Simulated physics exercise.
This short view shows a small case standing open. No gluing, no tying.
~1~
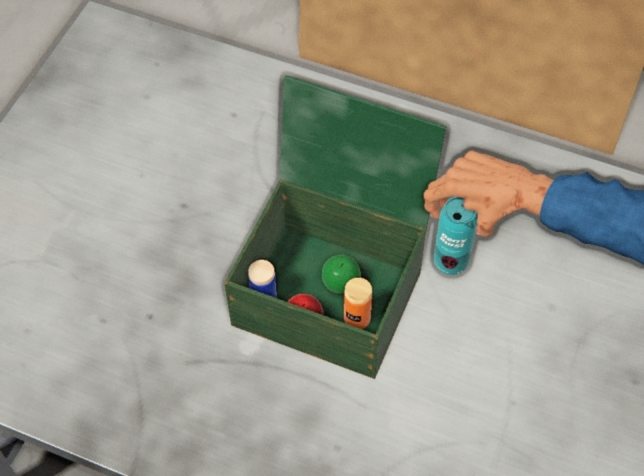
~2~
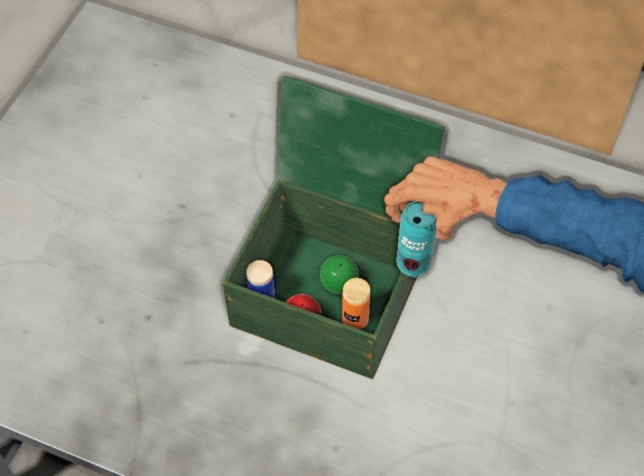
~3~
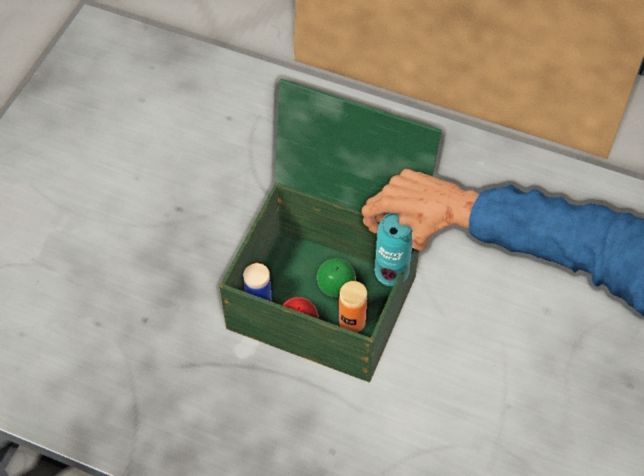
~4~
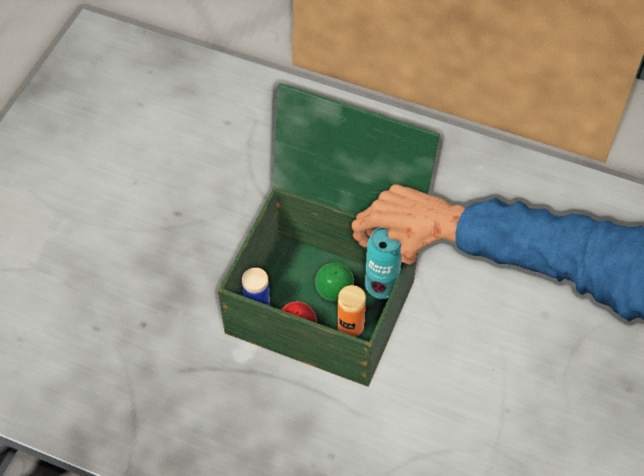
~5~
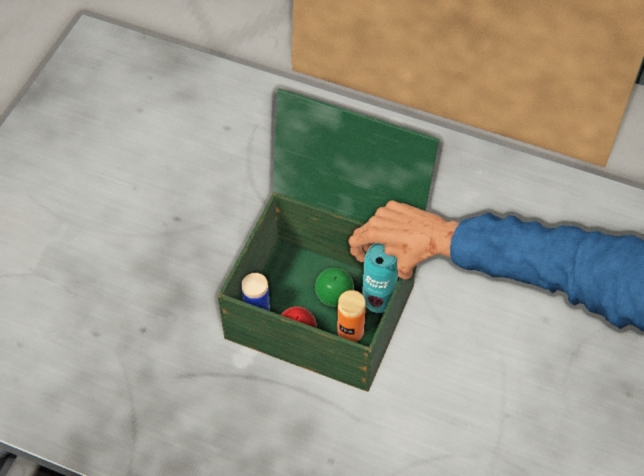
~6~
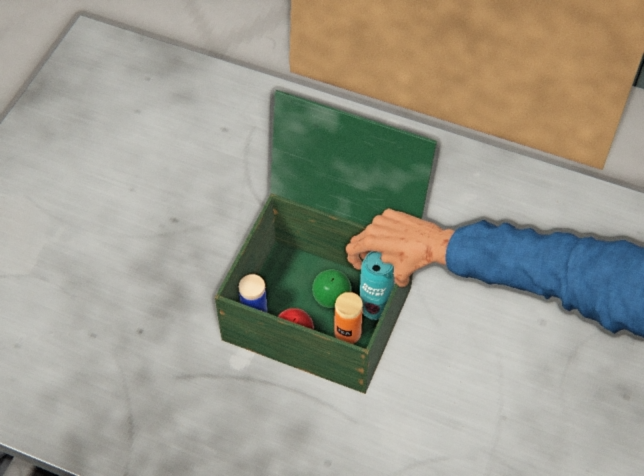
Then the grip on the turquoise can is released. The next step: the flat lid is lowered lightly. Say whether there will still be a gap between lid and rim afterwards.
There will still be a gap.
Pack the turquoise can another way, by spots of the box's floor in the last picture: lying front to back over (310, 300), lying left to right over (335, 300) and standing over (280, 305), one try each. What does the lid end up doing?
Going in order, the lid comes down all the way, then comes down all the way, then comes down all the way.
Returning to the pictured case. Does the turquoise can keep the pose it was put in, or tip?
Result: It remains as it was set.
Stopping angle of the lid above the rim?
I'd say roughly 20 degrees above the rim.
Then, 1.40 s later than the last frame, lid 75° above the rim.
Then, 1.70 s later than the last frame, lid 46° above the rim.
When it is over, lid 20° above the rim; all 5 as before. End places, in pixels of the last picture, turquoise can near (377, 286).
